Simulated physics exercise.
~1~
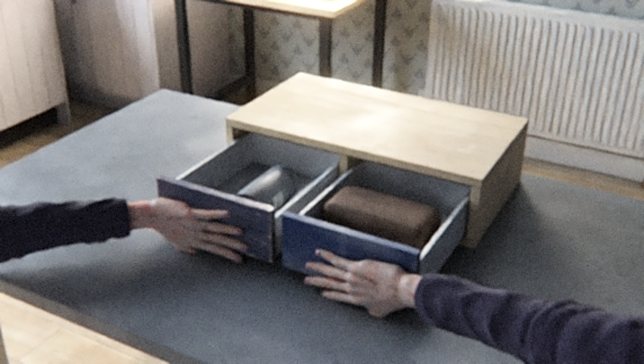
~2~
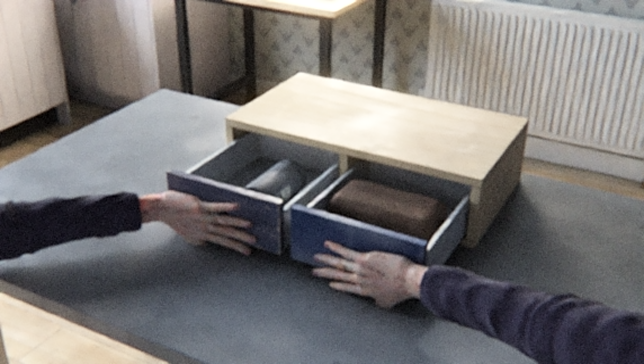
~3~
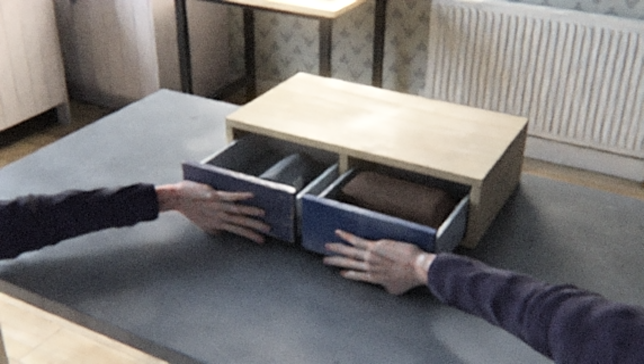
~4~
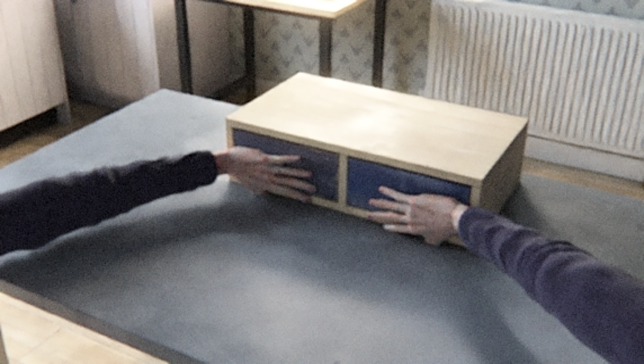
Two hands pushing a pair of open blue drawers, holding a grey object and a brown loaf, fully shut into a wooden chest.
